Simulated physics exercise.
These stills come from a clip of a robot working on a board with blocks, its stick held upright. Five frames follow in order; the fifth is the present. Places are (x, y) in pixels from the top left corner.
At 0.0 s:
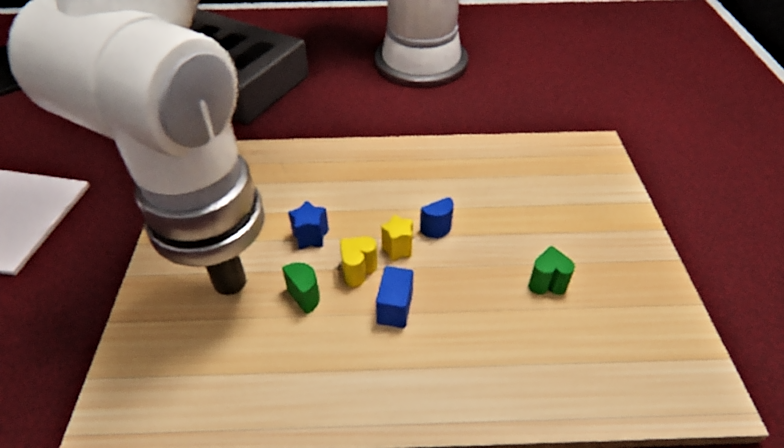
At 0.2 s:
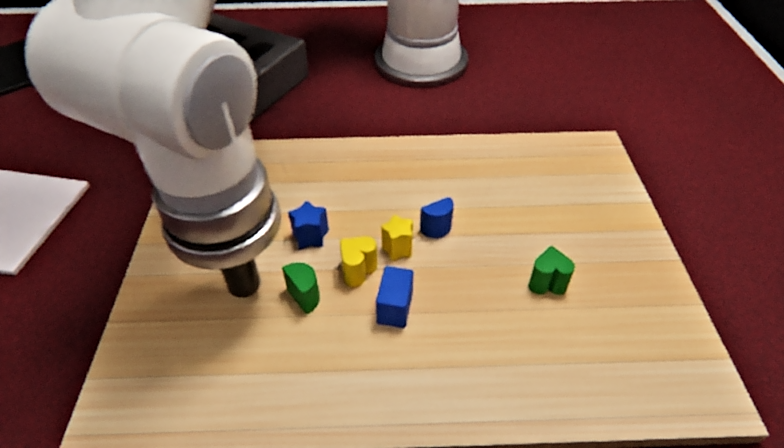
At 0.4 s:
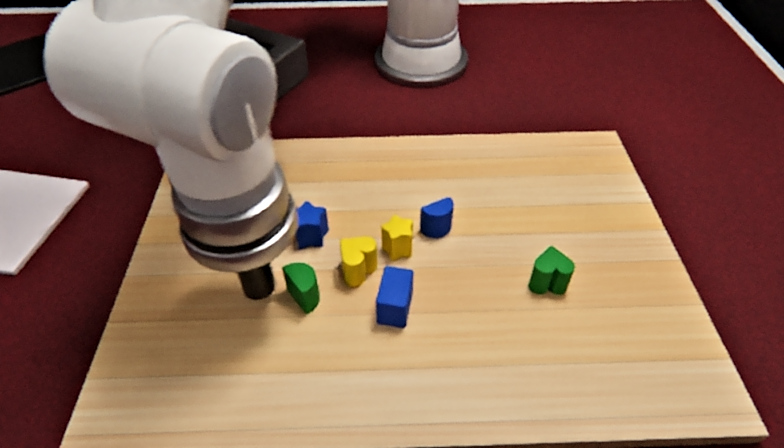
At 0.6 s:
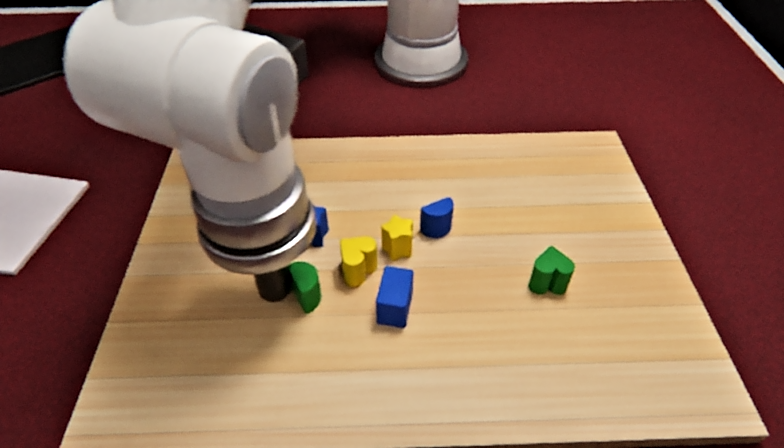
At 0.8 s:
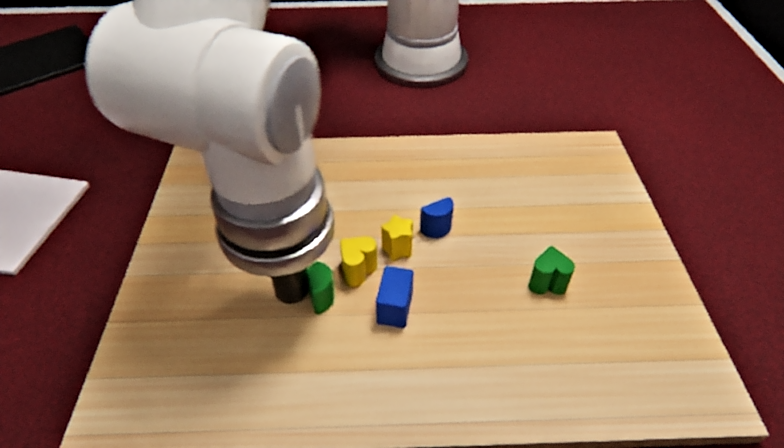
A white and grey robot arm reaches over the left side of a pale wooden board on a dark red surface, seen from above at an angle. Blue, yellow and green blocks sit near the middle, including a yellow heart and star, with a green heart-shaped block alone at right. The arm slides its dark tip slowly rightward, meets the green D-shaped block and pushes it slightly right.
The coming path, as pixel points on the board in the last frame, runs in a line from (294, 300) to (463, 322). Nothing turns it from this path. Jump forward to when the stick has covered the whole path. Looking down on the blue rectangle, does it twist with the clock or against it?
From overhead, anticlockwise.
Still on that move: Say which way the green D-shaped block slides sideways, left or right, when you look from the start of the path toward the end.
It's set to shift left.
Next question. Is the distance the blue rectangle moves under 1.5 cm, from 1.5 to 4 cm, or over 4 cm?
My prediction: Over 4 cm.
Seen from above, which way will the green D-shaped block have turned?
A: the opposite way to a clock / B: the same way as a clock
It's A.
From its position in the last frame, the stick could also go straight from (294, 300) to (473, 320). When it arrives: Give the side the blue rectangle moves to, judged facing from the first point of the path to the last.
Shifts left.
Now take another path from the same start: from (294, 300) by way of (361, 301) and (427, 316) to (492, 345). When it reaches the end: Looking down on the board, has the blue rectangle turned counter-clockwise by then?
Final answer: Yes.
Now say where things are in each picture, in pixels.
Stick tip (230, 282); block tops, green D-shaped block (301, 274); yellow heart-shaped block (356, 248); blue rectangle (395, 285); yellow star (398, 226), in the first frame.
Stick (245, 285); blocks unchanged, in the second frame.
Stick (260, 287); blocks unchanged, in the third frame.
Stick (275, 289); green D-shaped block (303, 274), in the fourth frame.
Stick (292, 291); green D-shaped block (318, 274); yellow heart-shaped block (356, 248); blue rectangle (395, 285); yellow star (398, 226), in the fifth frame.
What follows on the original path. One third of the way, stick (349, 299); green D-shaped block (374, 277); yellow heart-shaped block (362, 246), turned 25° anticlockwise; blue rectangle (403, 286).
Two thirds of the way, stick (405, 306); green D-shaped block (410, 270), turned 45° anticlockwise; yellow heart-shaped block (362, 246), turned 25° anticlockwise; blue rectangle (447, 286), turned 20° clockwise.
At the end, stick (465, 313); green D-shaped block (412, 269), turned 55° anticlockwise; yellow heart-shaped block (362, 246), turned 25° anticlockwise; blue rectangle (484, 279), turned 70° anticlockwise; yellow star in place.
